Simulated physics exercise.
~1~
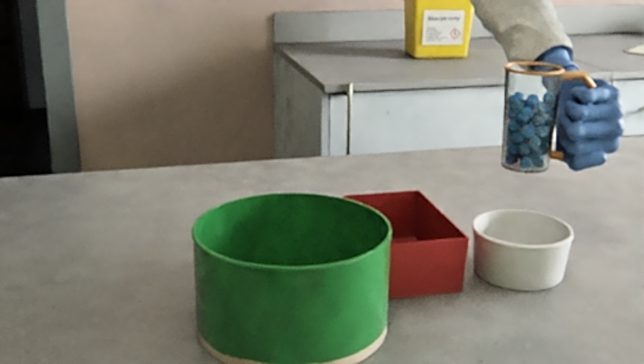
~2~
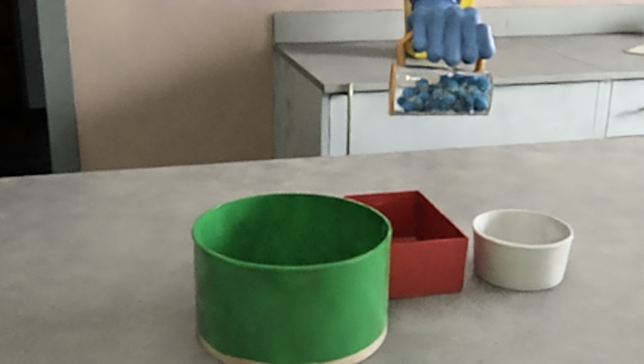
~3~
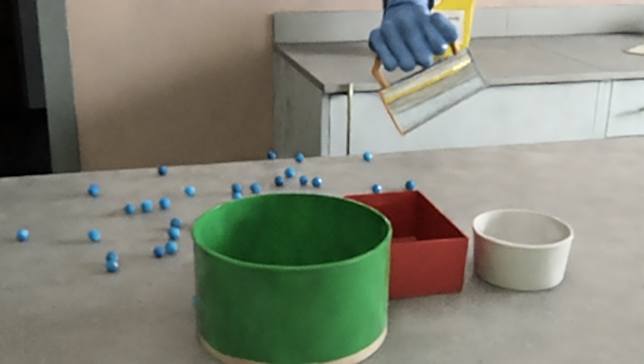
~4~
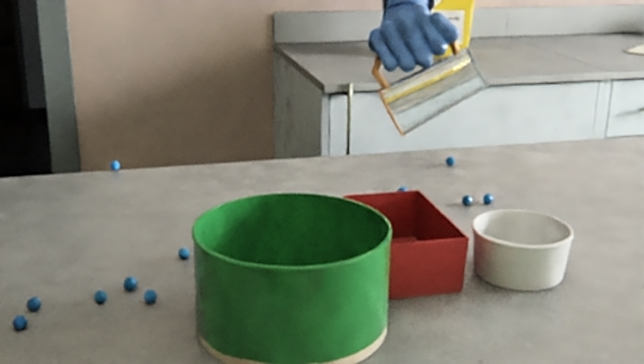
On a grey tabletop, a blue-gloved hand moved a clear cup of small blue balls left and tipped it over behind a green pot, red tin and white dish. The balls scattered across the table, all ending up outside the containers.
